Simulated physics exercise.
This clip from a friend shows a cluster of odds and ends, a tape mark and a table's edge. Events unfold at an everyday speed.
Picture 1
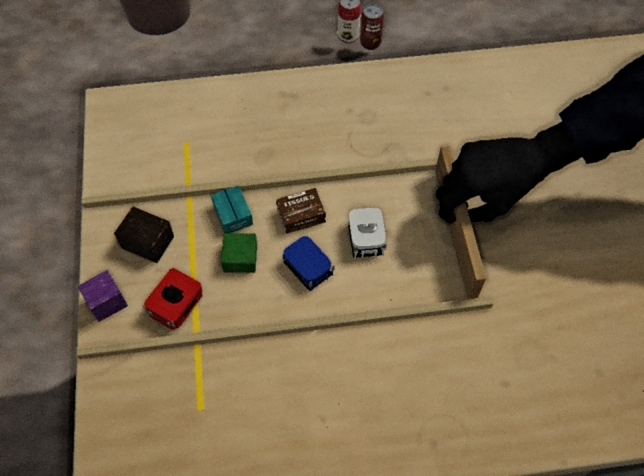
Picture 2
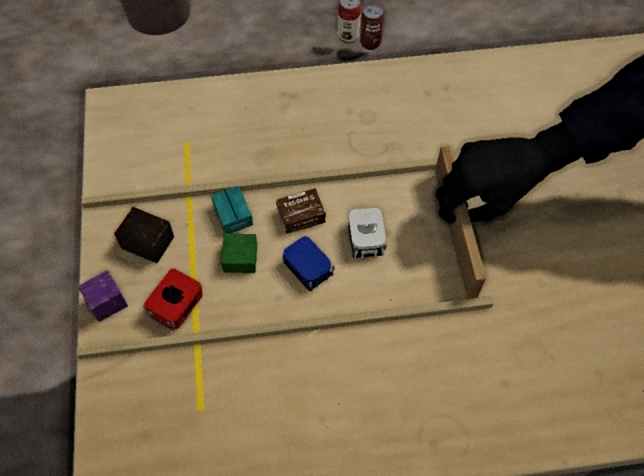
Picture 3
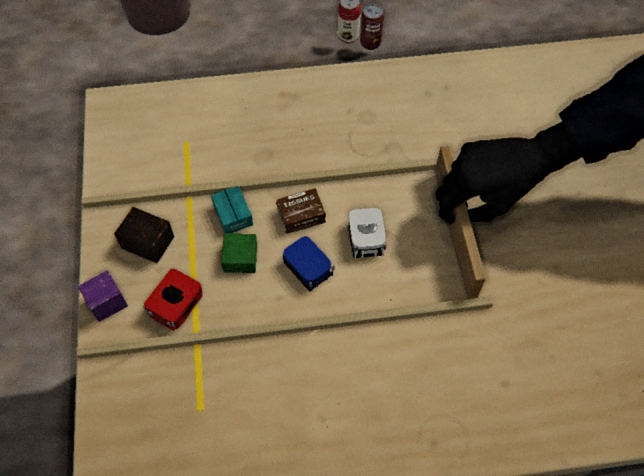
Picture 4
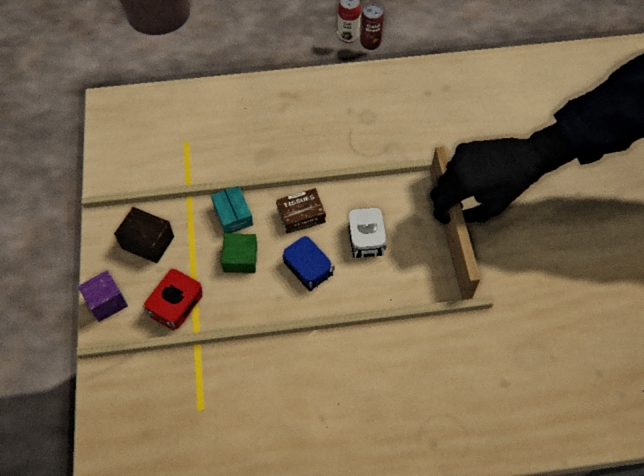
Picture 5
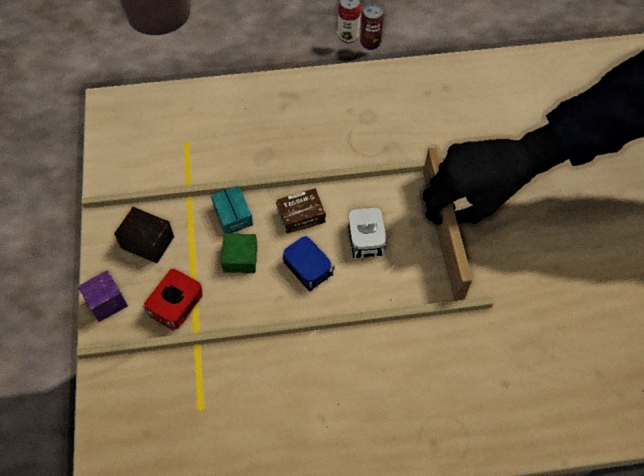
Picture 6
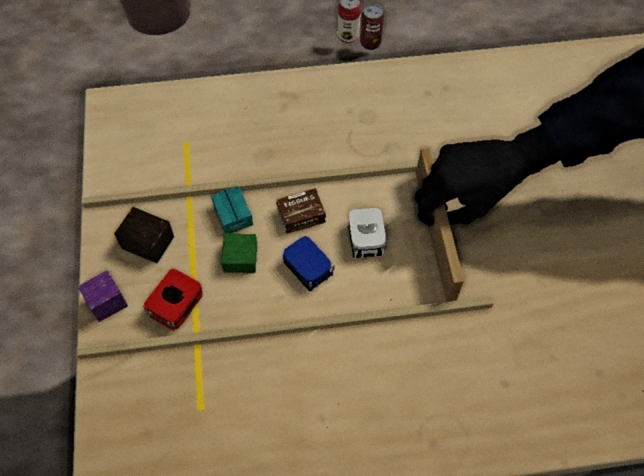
A gloved hand holds a wooden board still, then slides it slightly left toward scattered blocks.
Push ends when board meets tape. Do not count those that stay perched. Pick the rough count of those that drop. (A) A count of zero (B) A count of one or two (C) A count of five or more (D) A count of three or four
Answer: A.
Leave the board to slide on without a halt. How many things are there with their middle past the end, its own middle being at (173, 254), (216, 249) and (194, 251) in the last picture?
First 1, next 0, last 0.
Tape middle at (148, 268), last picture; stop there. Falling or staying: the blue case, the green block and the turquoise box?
So the blue case keeps its place, the green block keeps its place and the turquoise box keeps its place.
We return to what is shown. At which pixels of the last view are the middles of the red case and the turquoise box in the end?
First: About (125, 312); second: About (132, 214).
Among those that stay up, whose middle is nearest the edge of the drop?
Answer: The purple block.
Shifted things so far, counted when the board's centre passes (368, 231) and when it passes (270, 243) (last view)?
At first I count 1, and then 5.
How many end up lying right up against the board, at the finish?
Number in contact with it: 3.
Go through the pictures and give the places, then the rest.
In the first picture, purple block (103, 296); black block (145, 235); red case (175, 300); board (459, 221); tape (193, 263).
In the second picture, black block (145, 235); board (459, 221).
In the third picture, red case (175, 300); blue case (308, 263).
In the fourth picture, purple block (103, 296); turquoise box (232, 210).
In the fifth picture, black block (145, 235); green block (240, 253).
In the sixth picture, purple block (103, 296); black block (145, 235); red case (175, 300); board (438, 223); tape (193, 263).
Soon after, none off yet; purple block at rest near (103, 296); black block at rest near (145, 235); red case at rest near (175, 300).
In the end, the number that fall off is zero.
